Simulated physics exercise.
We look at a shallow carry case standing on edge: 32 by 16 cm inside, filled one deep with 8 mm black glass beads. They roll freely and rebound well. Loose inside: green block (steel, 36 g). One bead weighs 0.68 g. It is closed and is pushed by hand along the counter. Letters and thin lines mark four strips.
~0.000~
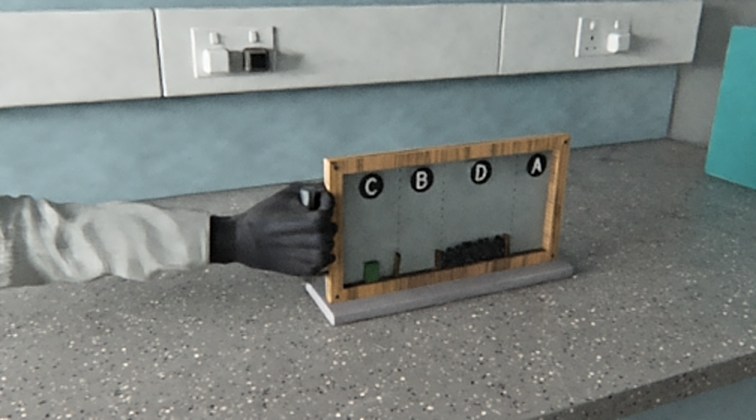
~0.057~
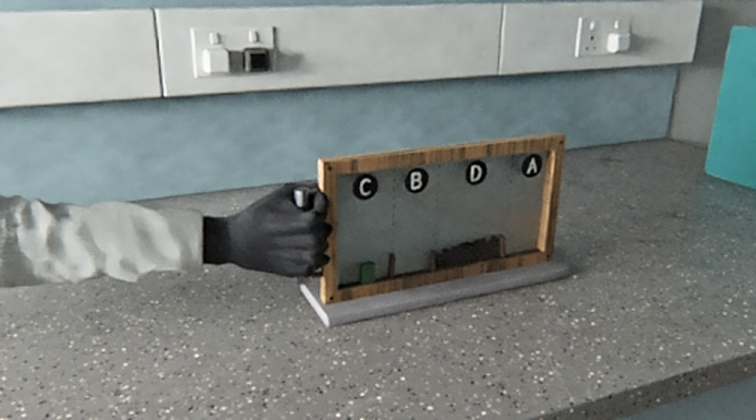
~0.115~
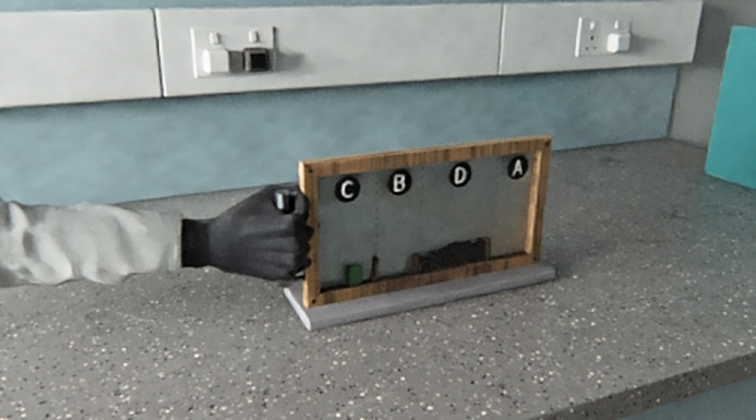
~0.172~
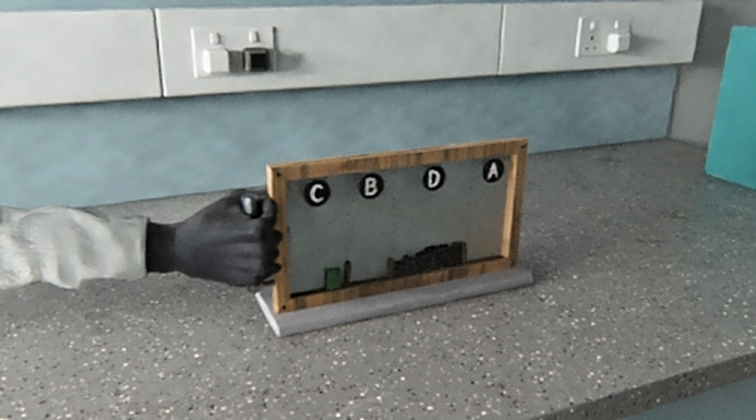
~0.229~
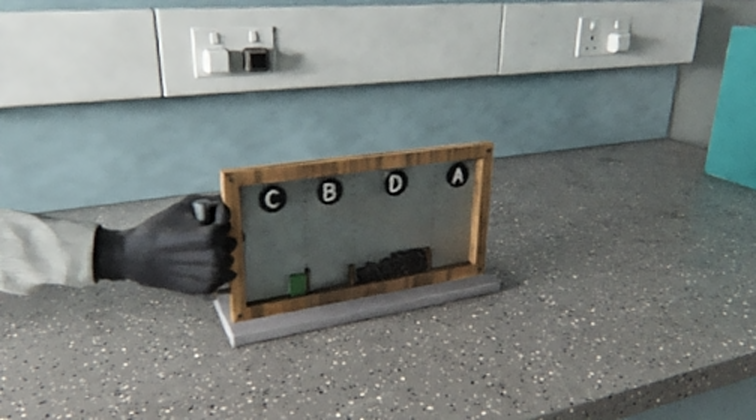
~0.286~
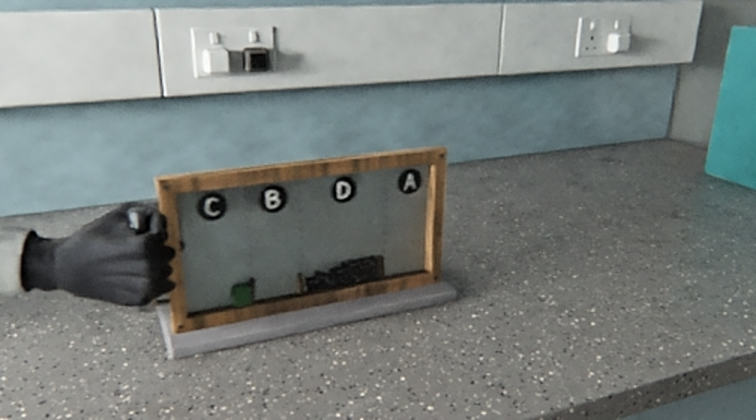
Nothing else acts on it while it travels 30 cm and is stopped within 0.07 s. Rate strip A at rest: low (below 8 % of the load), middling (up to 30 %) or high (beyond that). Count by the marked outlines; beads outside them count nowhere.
Strip A: Low.
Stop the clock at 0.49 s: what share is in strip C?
Some 0 per cent.
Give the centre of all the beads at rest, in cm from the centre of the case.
About 1 cm right and 7 cm below.
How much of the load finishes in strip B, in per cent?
Roughly 20 per cent.
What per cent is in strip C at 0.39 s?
Roughly 0 per cent.
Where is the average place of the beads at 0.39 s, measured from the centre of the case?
About 2 cm right and 6 cm below.
After 0.39 s, it is 30 cm to the left; the beads' middle is 2 cm right of and 6 cm below the centre; D 100 %.
After 0.49 s, it is 30 cm to the left; the beads' middle is 1 cm right of and 6 cm below the centre; B 20 %, D 80 %.
After 0.64 s, it is 30 cm to the left; the beads' middle is 1 cm right of and 6 cm below the centre; B 20 %, C 5 %, D 75 %.
Settled by 1.6 s, it is 30 cm to the left; A 0 %, B 20 %, C 5 %, D 75 %.
